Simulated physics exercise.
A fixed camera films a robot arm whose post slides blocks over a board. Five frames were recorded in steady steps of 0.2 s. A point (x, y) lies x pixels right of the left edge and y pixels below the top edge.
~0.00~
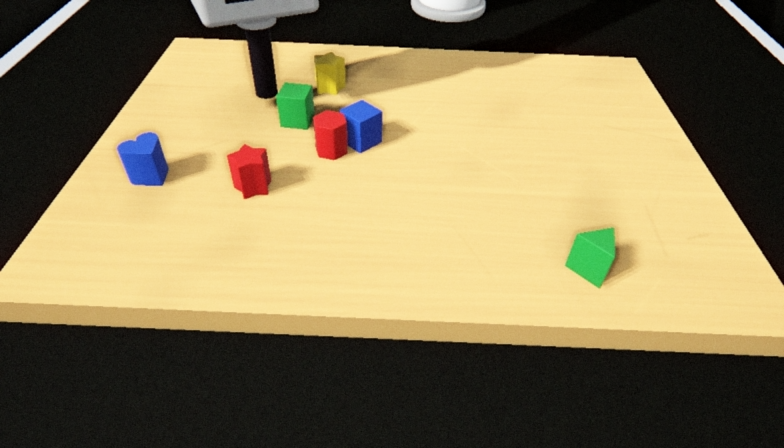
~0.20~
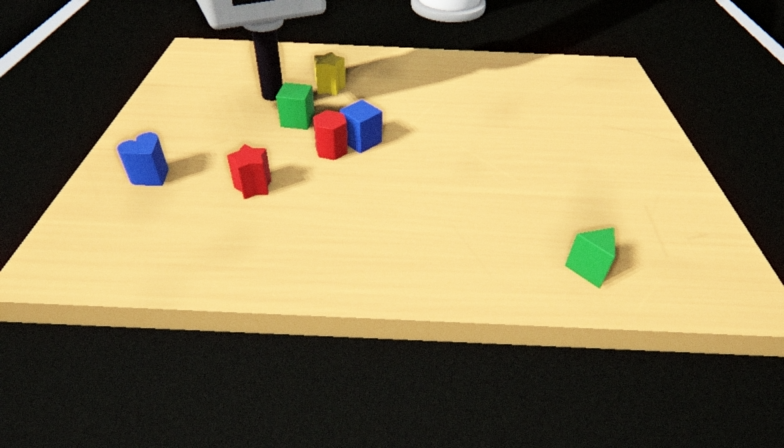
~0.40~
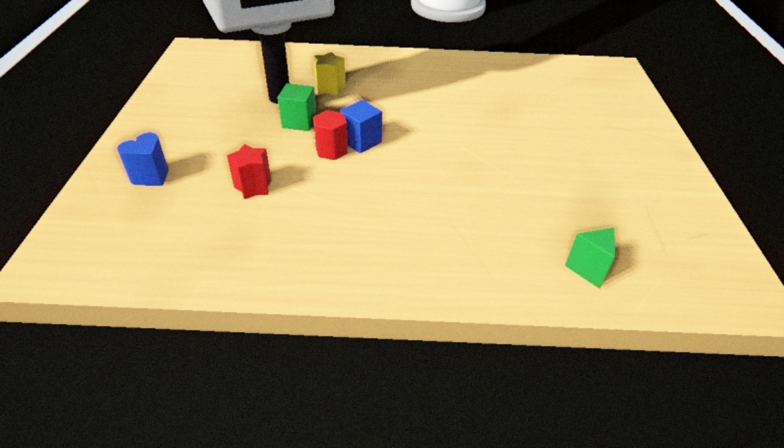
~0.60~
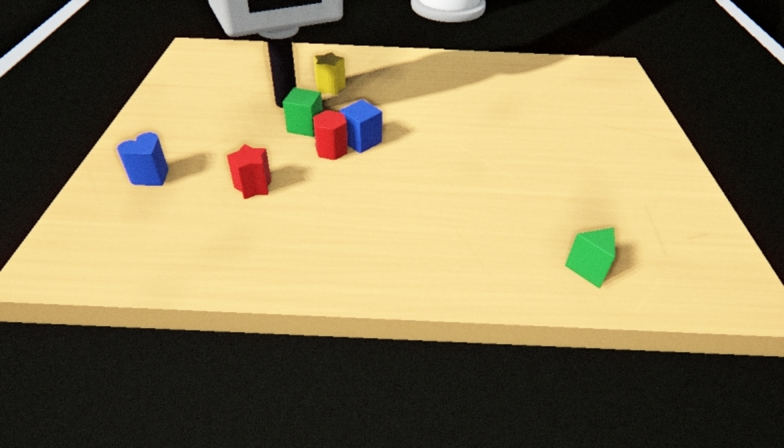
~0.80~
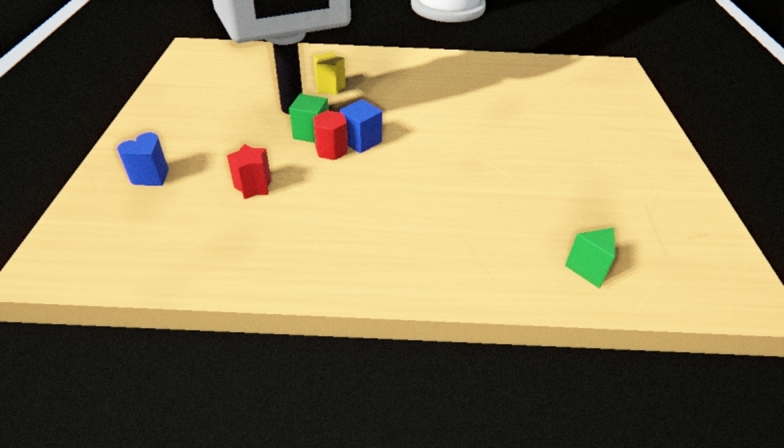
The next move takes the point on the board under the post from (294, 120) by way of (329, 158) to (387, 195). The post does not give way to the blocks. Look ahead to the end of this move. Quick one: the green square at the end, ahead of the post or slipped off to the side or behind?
I think it holds its spot in front.
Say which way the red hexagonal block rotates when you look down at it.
Rotates counter-clockwise.
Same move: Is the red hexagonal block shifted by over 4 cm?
Yes.
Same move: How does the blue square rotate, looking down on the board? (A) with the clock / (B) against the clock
My pick is B.
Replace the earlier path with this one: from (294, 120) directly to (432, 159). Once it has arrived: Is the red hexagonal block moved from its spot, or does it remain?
By then it is displaced.
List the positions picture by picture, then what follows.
The first frame shows tip of the post (267, 94), middles of tops, green square (294, 90), yellow star (328, 59), red hexagonal block (330, 119), blue square (361, 110).
The second frame shows post (273, 96), nothing pushed.
The third frame shows post (280, 99), green square (296, 91).
The fourth frame shows post (287, 103), green square (302, 96).
The fifth frame shows post (293, 109), green square (309, 103), yellow star (328, 59), red hexagonal block (330, 119), blue square (361, 110).
On the path given first. One third of the way, post (315, 134); green square (335, 125); red hexagonal block (357, 140), turned 20° anticlockwise; blue square (373, 114), turned 45° anticlockwise.
Two thirds of the way, post (346, 159); green square (370, 150); red hexagonal block (398, 165), turned 25° anticlockwise; blue square (373, 114), turned 50° anticlockwise.
At the end, post (388, 184); green square (415, 175); yellow star unmoved; red hexagonal block (445, 191), turned 20° anticlockwise; blue square (373, 114), turned 50° anticlockwise.
